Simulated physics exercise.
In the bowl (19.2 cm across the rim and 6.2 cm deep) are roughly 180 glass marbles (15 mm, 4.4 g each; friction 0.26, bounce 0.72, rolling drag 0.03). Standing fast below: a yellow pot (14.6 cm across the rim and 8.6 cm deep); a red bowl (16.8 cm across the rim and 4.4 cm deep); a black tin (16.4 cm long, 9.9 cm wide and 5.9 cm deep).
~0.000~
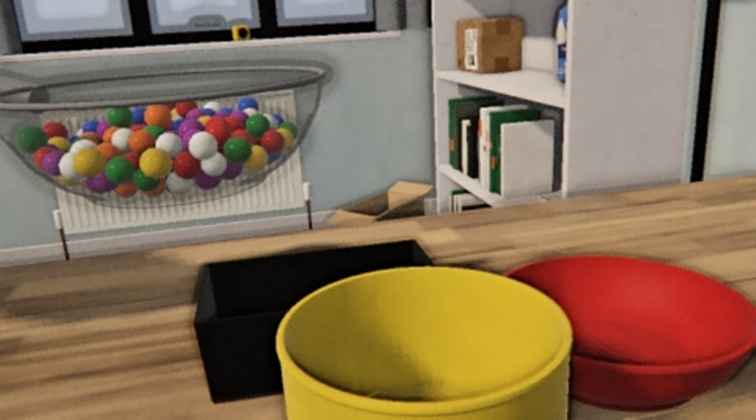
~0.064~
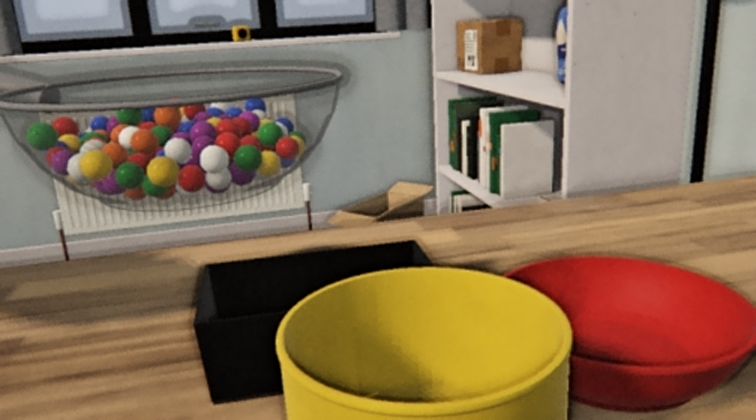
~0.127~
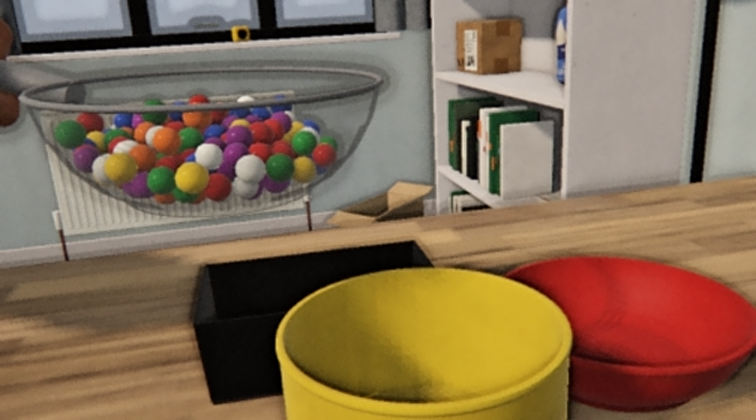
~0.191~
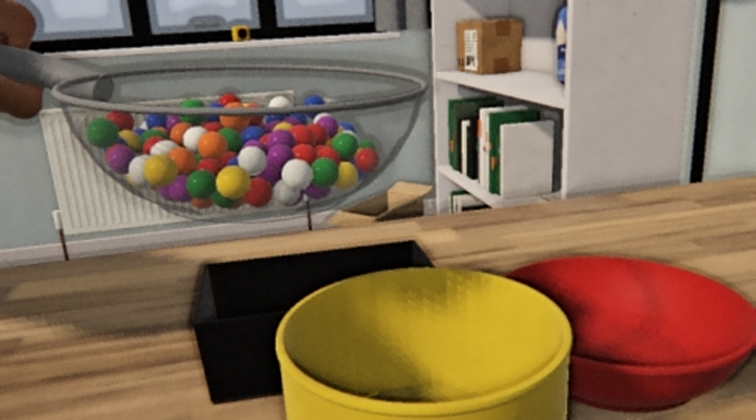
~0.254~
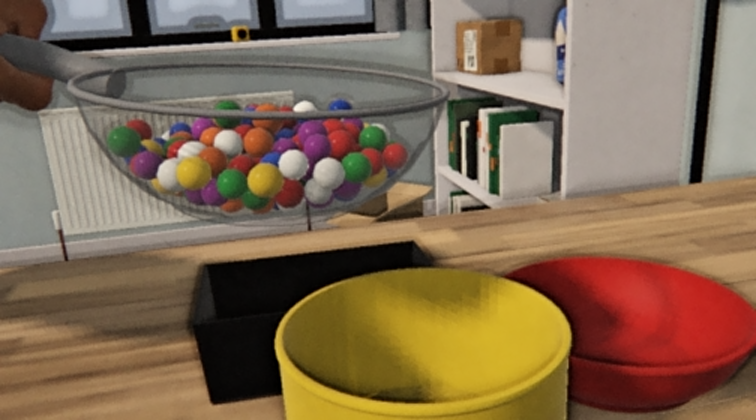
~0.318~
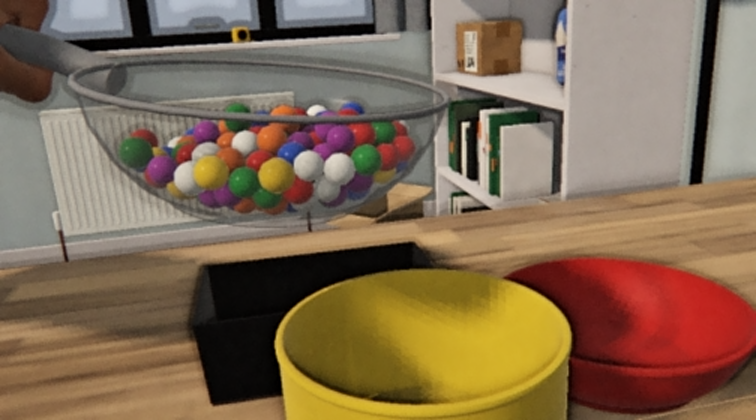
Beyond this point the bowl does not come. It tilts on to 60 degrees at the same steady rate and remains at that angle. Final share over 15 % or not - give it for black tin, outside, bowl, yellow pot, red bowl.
Black tin: Not over, outside: Not over, bowl: Over, yellow pot: Over, red bowl: Not over.
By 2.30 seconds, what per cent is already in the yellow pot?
Measured share then: About 20 %.
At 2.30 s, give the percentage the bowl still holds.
Around 75 percent.
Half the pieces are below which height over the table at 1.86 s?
Roughly 16 centimetres above the table.
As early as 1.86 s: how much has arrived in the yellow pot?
Some 0 per cent.
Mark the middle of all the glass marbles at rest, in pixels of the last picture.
Near pixel (372, 404).
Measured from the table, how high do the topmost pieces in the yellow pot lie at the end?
3.5 cm.
After 0.91 s, tilt 25 degrees; bowl 100 %; middle of all pieces near (277, 154).
After 1.41 s, tilt 40 degrees; bowl 100 %; middle of all pieces near (294, 160).
After 1.86 s, tilt 53 degrees; bowl 100 %; middle of all pieces near (299, 170).
After 2.30 s, tilt 60 degrees; bowl 75 %, yellow pot 20 %, in the air 5 %; middle of all pieces near (351, 223).
By 4.1 s all is still; black tin 0 %, outside 5 %, bowl 50 %, yellow pot 45 %, red bowl 0 %.
